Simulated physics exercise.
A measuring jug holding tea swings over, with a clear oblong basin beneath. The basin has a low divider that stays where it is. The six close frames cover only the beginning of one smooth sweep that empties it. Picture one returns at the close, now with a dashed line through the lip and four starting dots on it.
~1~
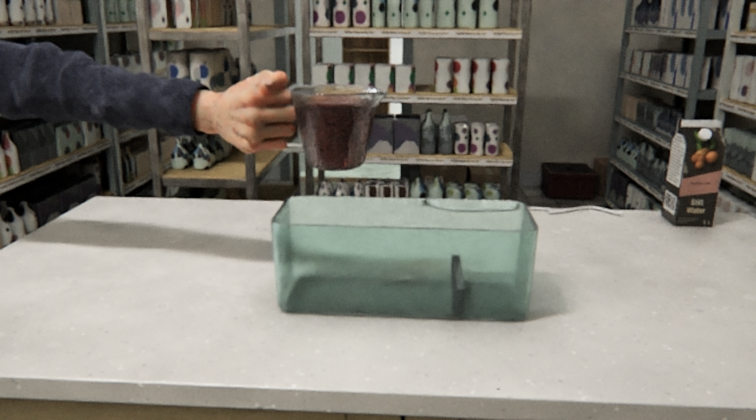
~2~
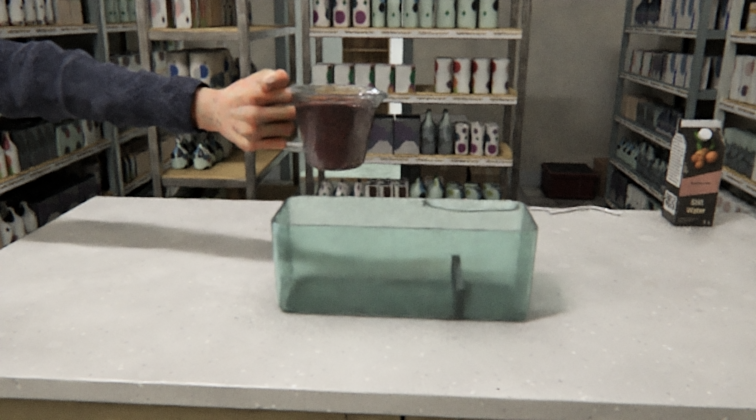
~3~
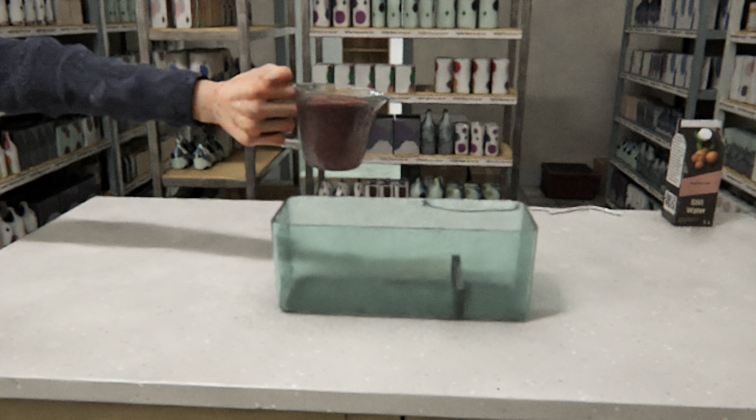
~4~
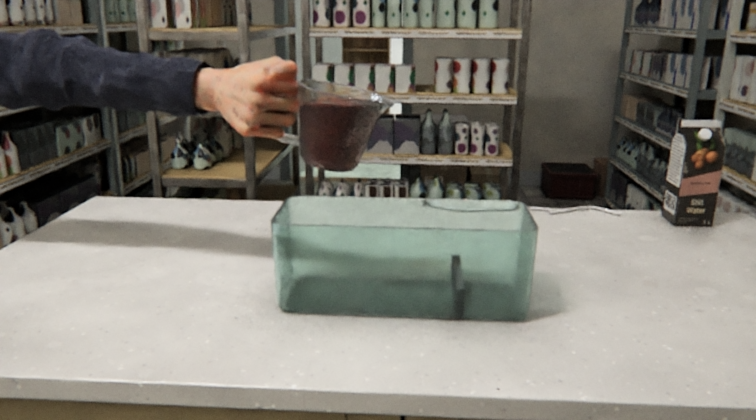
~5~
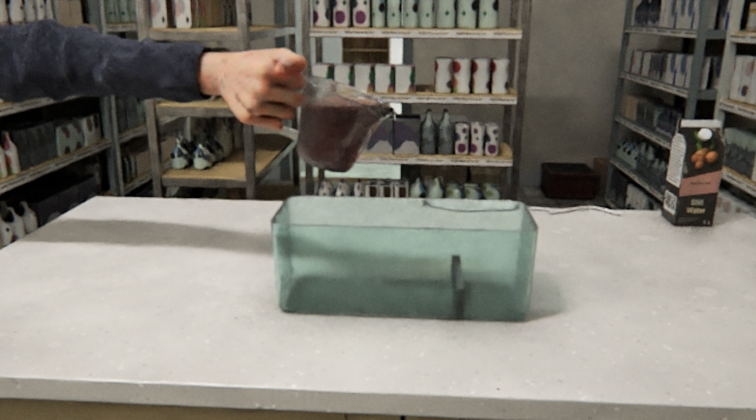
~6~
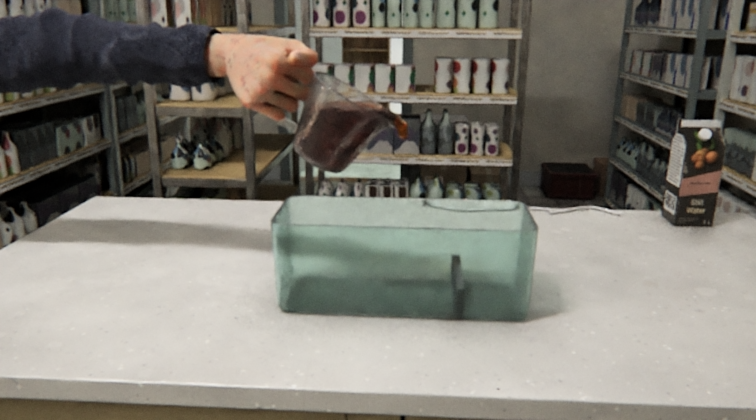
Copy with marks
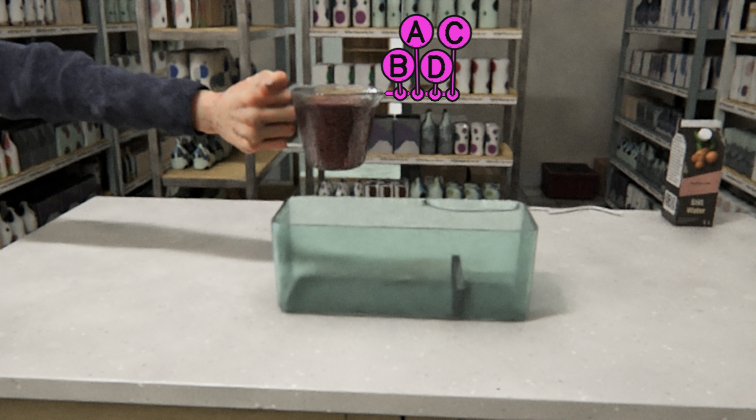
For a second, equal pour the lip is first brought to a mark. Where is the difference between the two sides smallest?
I would pick dot A.
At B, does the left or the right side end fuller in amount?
More ends on the left.
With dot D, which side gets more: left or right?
The right side.
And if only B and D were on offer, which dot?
That is dot D.
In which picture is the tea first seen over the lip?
In picture 6.
In magenta, A at (417, 93); B at (400, 93); C at (452, 94); D at (435, 94).
With A, about 53 % ends left of the wall and 47 % right of it.
With B, about 83 % ends left of the wall and 16 % right of it.
With C, about 32 % ends left of the wall and 66 % right of it.
With D, about 27 % ends left of the wall and 72 % right of it.
